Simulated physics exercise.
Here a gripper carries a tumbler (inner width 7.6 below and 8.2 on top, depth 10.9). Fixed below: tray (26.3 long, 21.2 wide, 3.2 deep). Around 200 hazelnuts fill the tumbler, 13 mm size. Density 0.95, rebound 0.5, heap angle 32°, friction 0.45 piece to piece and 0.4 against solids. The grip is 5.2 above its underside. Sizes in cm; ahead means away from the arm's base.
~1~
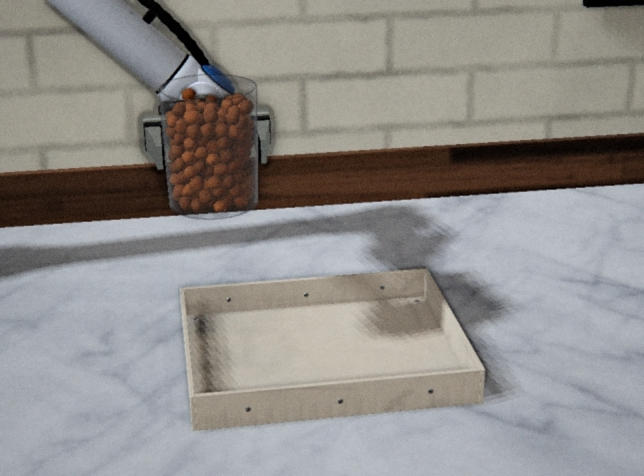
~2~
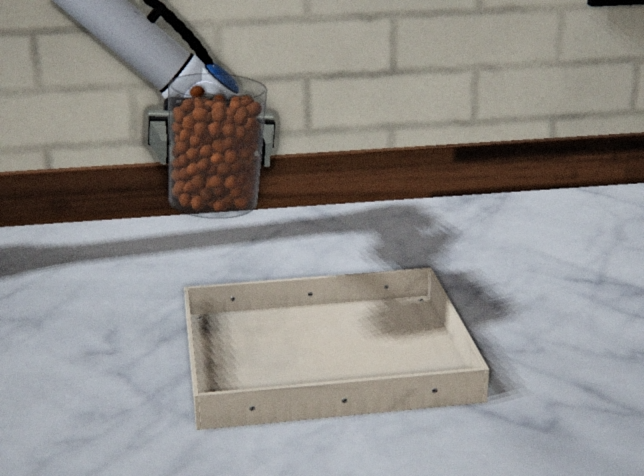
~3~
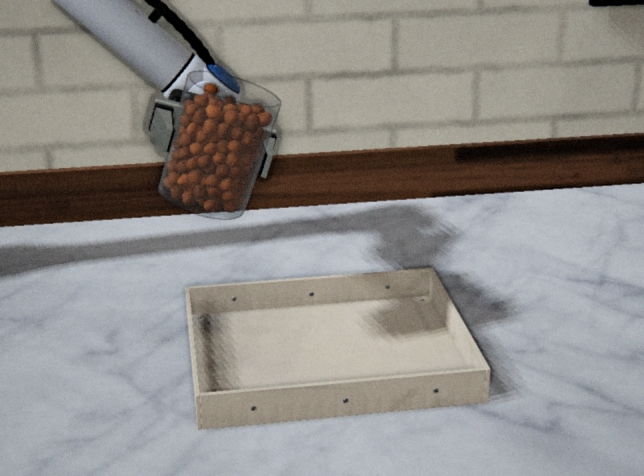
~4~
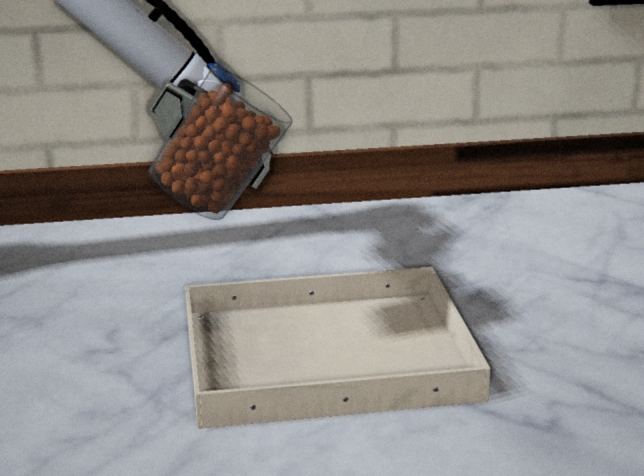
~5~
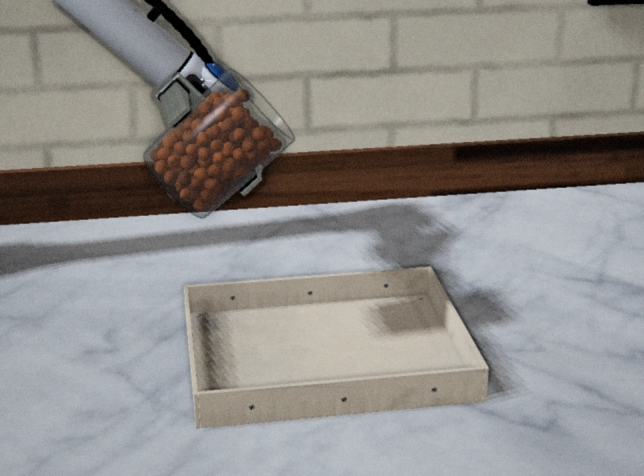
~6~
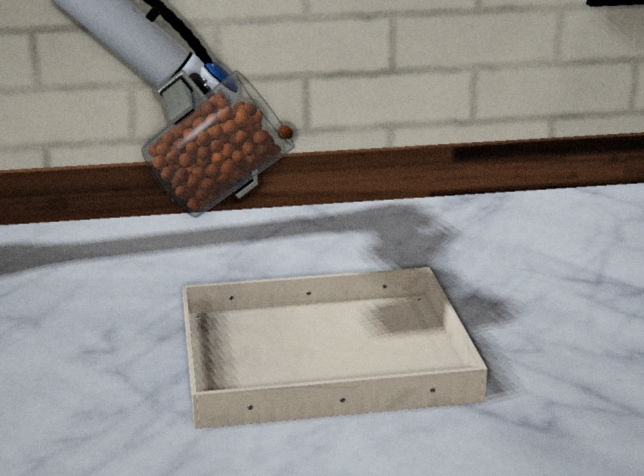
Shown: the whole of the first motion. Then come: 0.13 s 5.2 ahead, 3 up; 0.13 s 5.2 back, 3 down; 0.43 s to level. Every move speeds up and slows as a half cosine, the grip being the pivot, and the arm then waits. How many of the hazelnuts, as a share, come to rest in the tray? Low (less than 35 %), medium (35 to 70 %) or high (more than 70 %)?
Answer: Low; less than 35 % of the hazelnuts finish in the tray.
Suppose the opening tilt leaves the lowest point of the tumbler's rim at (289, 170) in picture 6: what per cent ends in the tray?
Some 60 per cent.
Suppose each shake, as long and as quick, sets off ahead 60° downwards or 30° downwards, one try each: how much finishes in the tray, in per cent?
Some 0 and 5 per cent.
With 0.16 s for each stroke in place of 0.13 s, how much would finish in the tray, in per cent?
In that case some 15 per cent.
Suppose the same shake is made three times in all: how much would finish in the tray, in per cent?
Then about 50 per cent.
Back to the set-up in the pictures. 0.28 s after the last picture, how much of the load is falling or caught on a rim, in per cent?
Roughly 25 per cent.
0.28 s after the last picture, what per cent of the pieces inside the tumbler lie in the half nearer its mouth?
Roughly 50 per cent.
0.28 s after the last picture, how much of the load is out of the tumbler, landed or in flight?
About 25 per cent by then.
Then, 0.28 s later, tilted 54° forward, highest piece 26 above the table; 153 in the tumbler, 52 in flight or on a rim.
Then, 0.55 s later, tilted 13° forward, highest piece 27 above the table; 145 in the tumbler, 53 in the tray, 7 in flight or on a rim.
Then, 0.89 s later, level, highest piece 28 above the table; 145 in the tumbler, 54 in the tray, 6 on the table or floor.
Then, 1.94 s later, level, highest piece 28 above the table; 145 in the tumbler, 54 in the tray, 6 on the table or floor.
At rest, 145 in the tumbler, 54 in the tray, 6 on the table or floor. That is 26 % in the tray.
